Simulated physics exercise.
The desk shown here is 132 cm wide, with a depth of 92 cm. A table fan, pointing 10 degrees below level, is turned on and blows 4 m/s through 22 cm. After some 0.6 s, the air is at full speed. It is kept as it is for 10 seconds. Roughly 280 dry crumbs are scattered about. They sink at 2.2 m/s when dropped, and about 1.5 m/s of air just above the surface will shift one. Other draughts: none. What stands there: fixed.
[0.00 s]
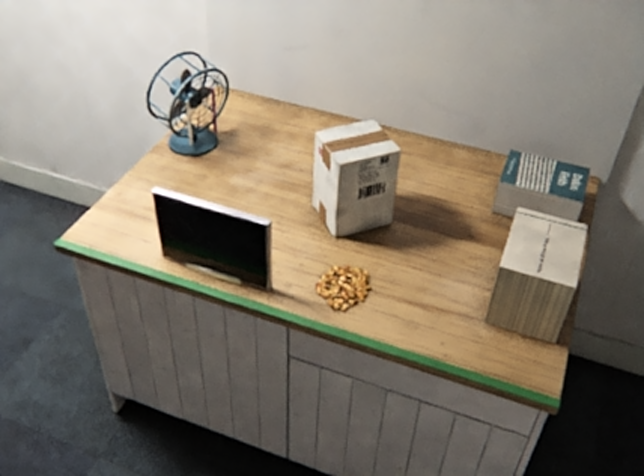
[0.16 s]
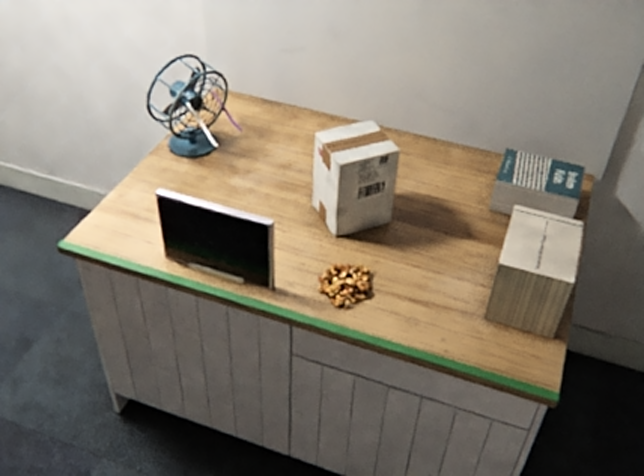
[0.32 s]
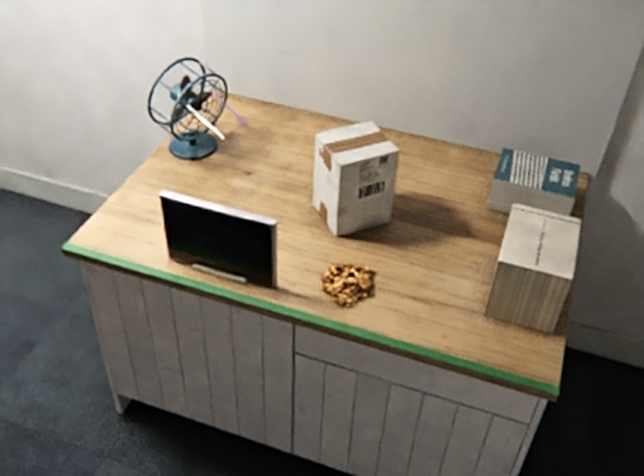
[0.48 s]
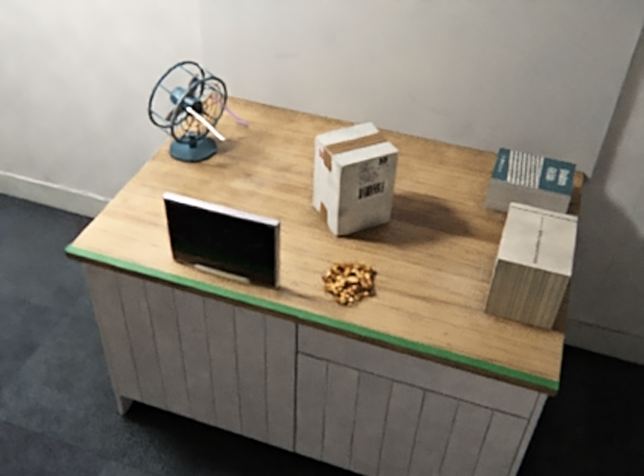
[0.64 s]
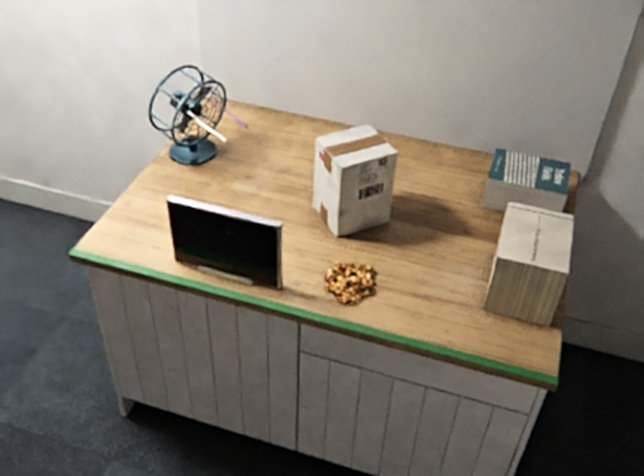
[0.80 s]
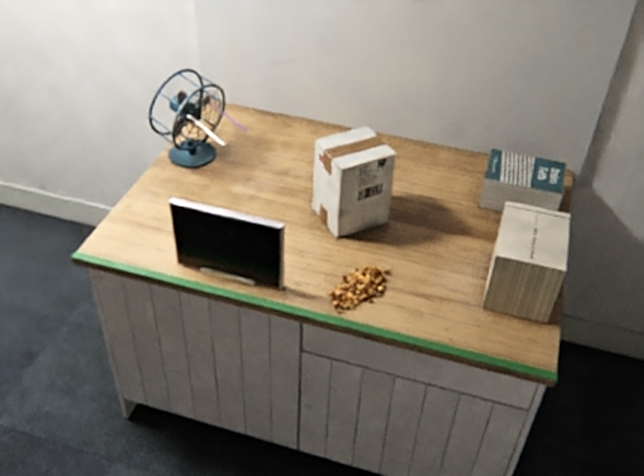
On a wooden desk with a green front edge, a small fan stood behind a laptop, boxes and a heap of crumbs, which lay still at first, then mostly shifted slightly to the right.
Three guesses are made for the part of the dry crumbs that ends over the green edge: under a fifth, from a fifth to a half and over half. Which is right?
The amount is greater than half.
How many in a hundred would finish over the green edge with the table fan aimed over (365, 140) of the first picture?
0 %.
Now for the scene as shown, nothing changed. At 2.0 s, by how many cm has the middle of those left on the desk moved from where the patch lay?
It comes to near 35 cm.
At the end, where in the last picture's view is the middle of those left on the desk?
The middle sits near pixel (478, 326).
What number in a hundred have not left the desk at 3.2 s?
The remaining share is about 20 %.
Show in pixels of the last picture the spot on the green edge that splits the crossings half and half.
At about (417, 345).
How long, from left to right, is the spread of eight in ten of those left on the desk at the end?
Roughly 30 cm from left to right.
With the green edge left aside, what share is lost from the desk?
About 0 per cent of them.
After 2.0 s, 21 % are on the move or not yet settled, 77 % are over the green edge; the middle of those still in play is near (475, 321).
After 3.2 s, 21 % are on the move or not yet settled, 78 % are over the green edge; the middle of those still in play is near (475, 321).
After 5.5 s, 19 % are on the move or not yet settled, 79 % are over the green edge; the middle of those still in play is near (478, 326).
After 10.0 s, at the end, 82 % are over the green edge; the middle of those still in play is near (478, 326).
